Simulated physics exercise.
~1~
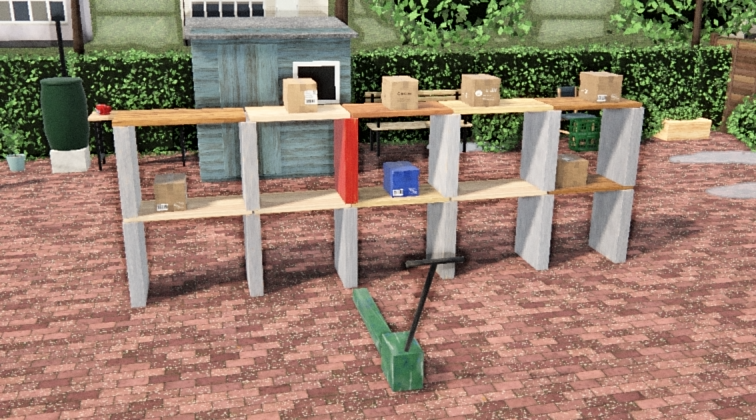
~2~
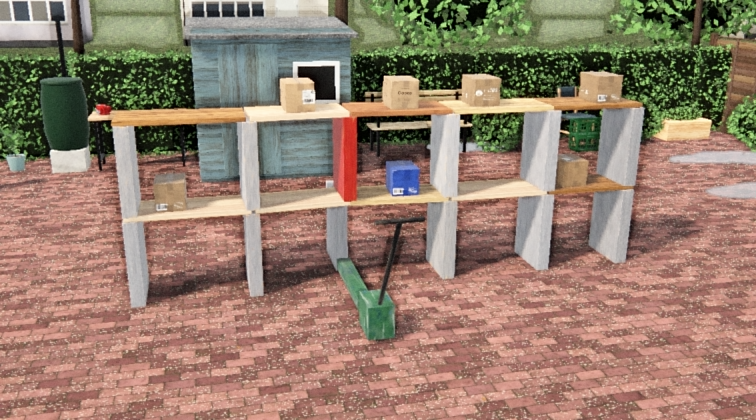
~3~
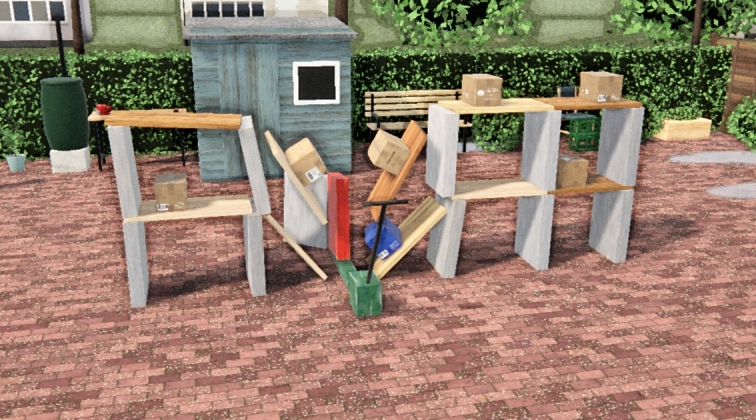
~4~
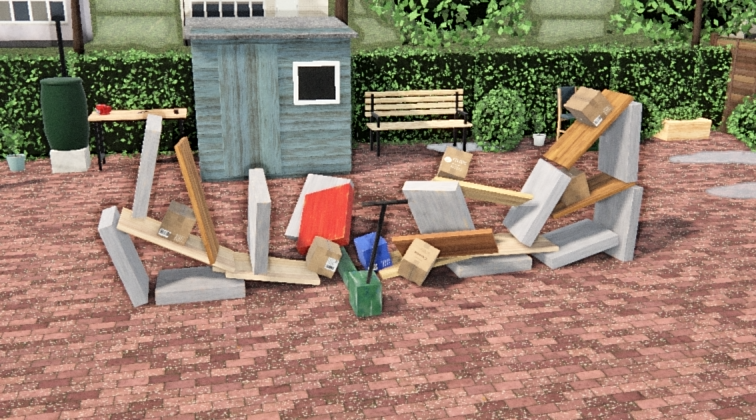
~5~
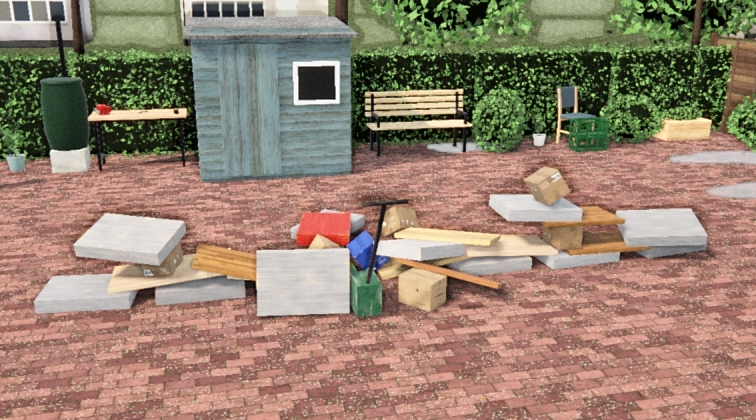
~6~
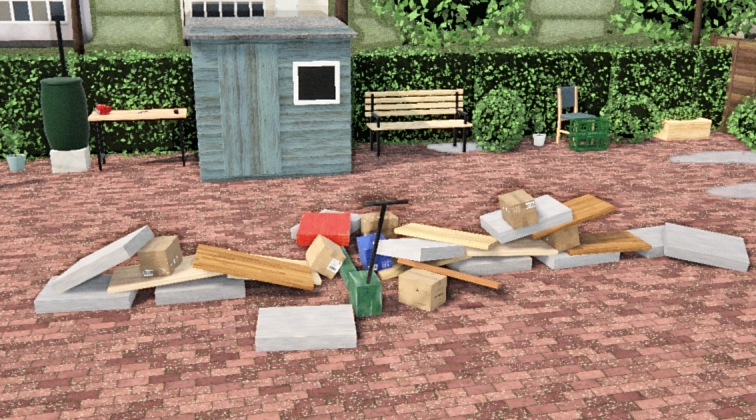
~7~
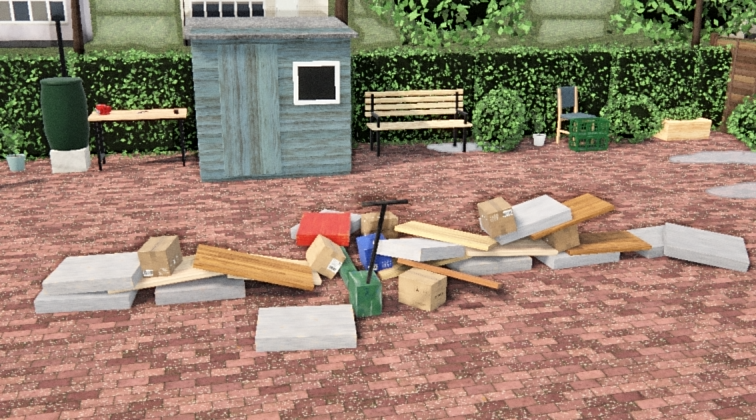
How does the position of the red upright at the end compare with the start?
At the start the red upright stands upright in the shelf, and at the end it lies on its side among the fallen pieces.
In a yard, a green jack slides into a loaded two-tier shelf, which collapses completely.
